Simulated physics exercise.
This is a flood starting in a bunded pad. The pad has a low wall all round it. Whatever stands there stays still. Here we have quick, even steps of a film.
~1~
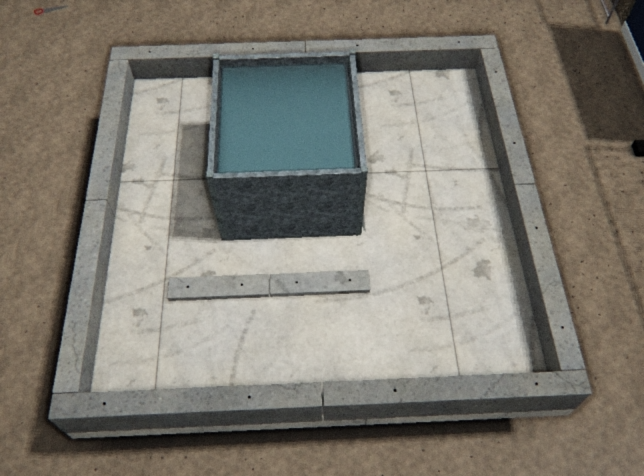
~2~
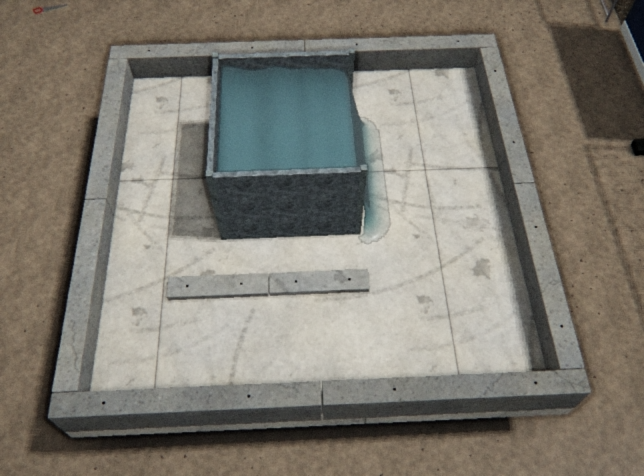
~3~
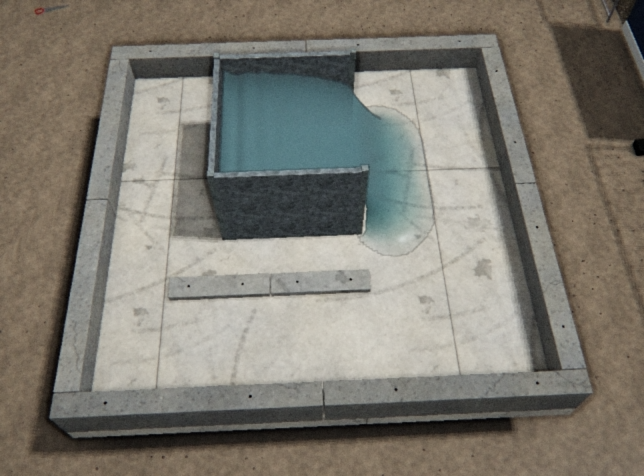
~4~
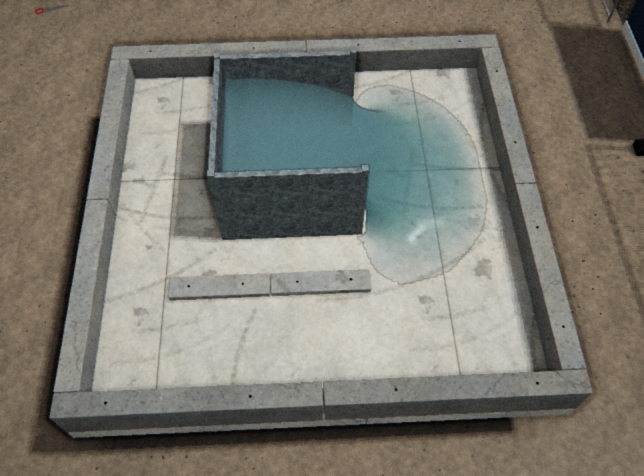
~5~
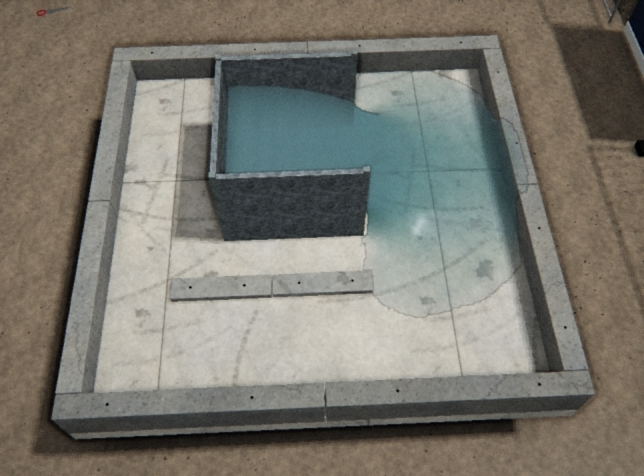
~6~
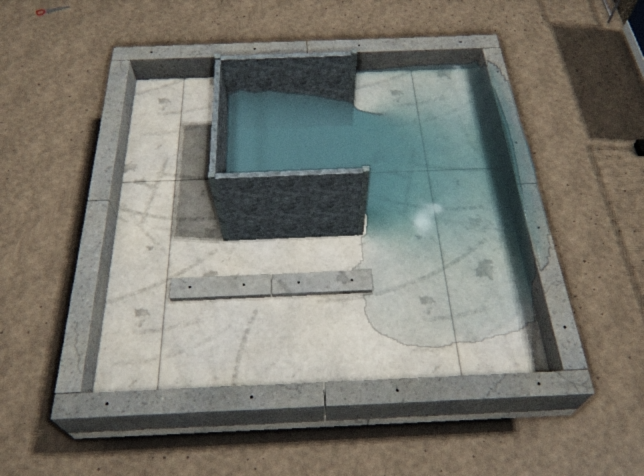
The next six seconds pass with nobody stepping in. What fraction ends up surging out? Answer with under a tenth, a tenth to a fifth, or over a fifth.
A tenth to a fifth surges out.
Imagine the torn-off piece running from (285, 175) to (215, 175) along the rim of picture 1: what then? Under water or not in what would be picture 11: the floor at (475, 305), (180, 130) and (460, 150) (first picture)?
As listed: Wet, no water, not flooded.
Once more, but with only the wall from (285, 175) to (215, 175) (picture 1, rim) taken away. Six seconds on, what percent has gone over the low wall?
About 4 %.
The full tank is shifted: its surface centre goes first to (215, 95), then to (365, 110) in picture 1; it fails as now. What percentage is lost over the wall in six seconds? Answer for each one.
10 %, then 28 %.
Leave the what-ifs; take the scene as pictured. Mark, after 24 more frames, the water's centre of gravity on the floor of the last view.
The water centres close to (317, 210).
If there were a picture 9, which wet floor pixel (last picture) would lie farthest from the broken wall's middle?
The farthest wet spot is near (535, 382).
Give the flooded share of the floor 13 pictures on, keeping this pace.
Near 70 in a hundred.
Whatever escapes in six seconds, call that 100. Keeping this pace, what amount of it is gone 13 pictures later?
Around 95 % of the total, roughly.
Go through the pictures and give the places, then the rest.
The first picture shows the open tank at (286, 116) is whole and still.
In the second picture, water pours out at (352, 151) and has run to (366, 238).
In the third picture, water pours out at (353, 155) and has run to (406, 246).
In the fourth picture, water pours out at (352, 159) and has run to (447, 263).
In the fifth picture, the front is at (518, 256), out from the gap at (354, 162).
In the sixth picture, water pours out at (353, 163) and has run to (530, 310).
A moment on, water covers 40 % of the floor; the low wall has let 2 % over.
Next, water covers 40 % of the floor; the low wall has let 6 % over.
Then, water covers 55 % of the floor; the low wall has let 15 % over.
Later, water covers 75 % of the floor; the low wall has let 15 % over.
In the end, water covers 80 % of the floor; the low wall has let 15 % over.
